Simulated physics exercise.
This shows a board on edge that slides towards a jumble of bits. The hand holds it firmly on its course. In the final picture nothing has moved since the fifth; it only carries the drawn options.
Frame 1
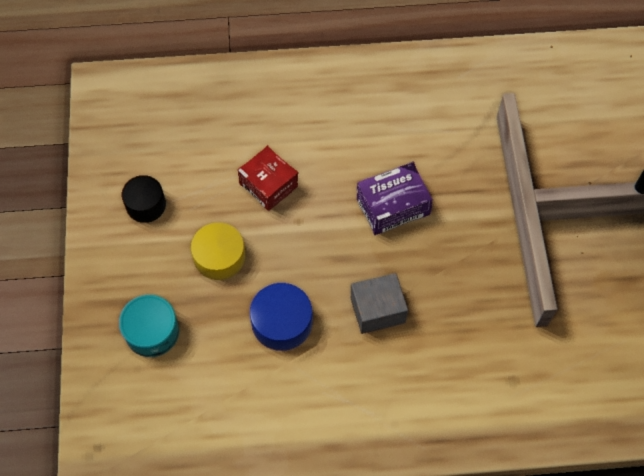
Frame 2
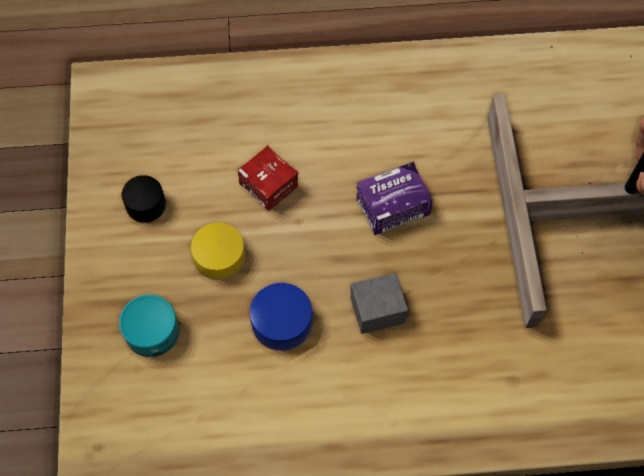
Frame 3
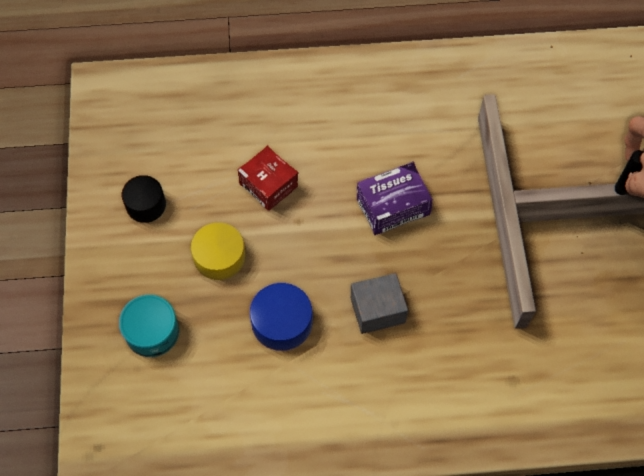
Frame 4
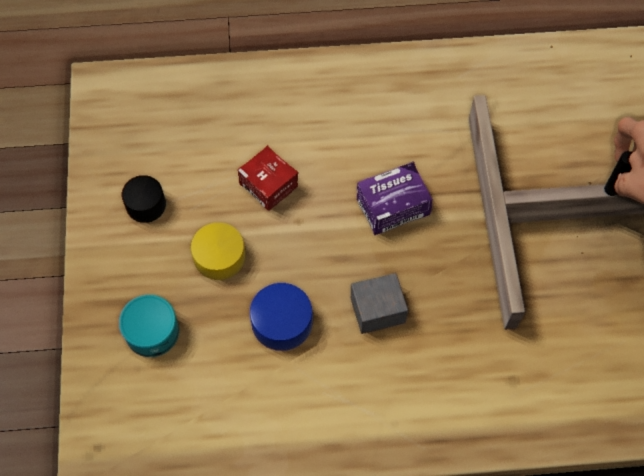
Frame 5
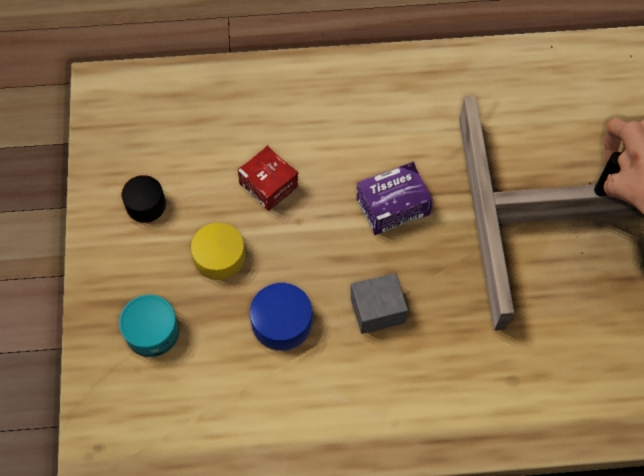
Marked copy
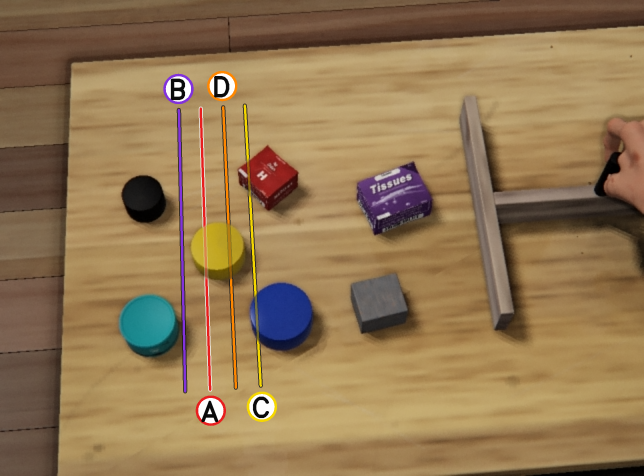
The clip opens on a wooden table with tins, a red packet, a purple tissue box and a grey block lying still, and a T-shaped wooden board to their right. A hand comes into view at the right edge, gripping the handle, as the board slides steadily a short way left, touching nothing.
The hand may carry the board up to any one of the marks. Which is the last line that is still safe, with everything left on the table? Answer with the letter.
At A, and not beyond.
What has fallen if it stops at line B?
It is the turquoise jar.
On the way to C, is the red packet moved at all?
Yes.
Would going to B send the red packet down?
No.
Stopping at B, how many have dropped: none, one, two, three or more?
In all, one.
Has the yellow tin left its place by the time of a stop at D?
By then, yes.
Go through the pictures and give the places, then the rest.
Red packet (268, 179); grey block (379, 304); purple box (394, 199), in the first frame.
Board (519, 196); black tin (144, 199), in the second frame.
Board (508, 197); blue pot (282, 317), in the third frame.
Board (498, 198); red packet (268, 179), in the fourth frame.
Board (488, 199); purple box (394, 199); black tin (144, 199); yellow tin (219, 251), in the fifth frame.
On the marked copy, A at (205, 240); B at (182, 241); C at (252, 236); D at (229, 238).
Following A. Soon after the start, board (388, 206); grey block (365, 303); purple box (345, 197).
Later, board (285, 213); red packet (195, 172); blue pot (207, 323).
In the end, board (207, 219); turquoise jar (67, 333); black tin (119, 201); nothing has fallen.
As for the rest, B drops the turquoise jar; C is safe but short; D is safe but short.
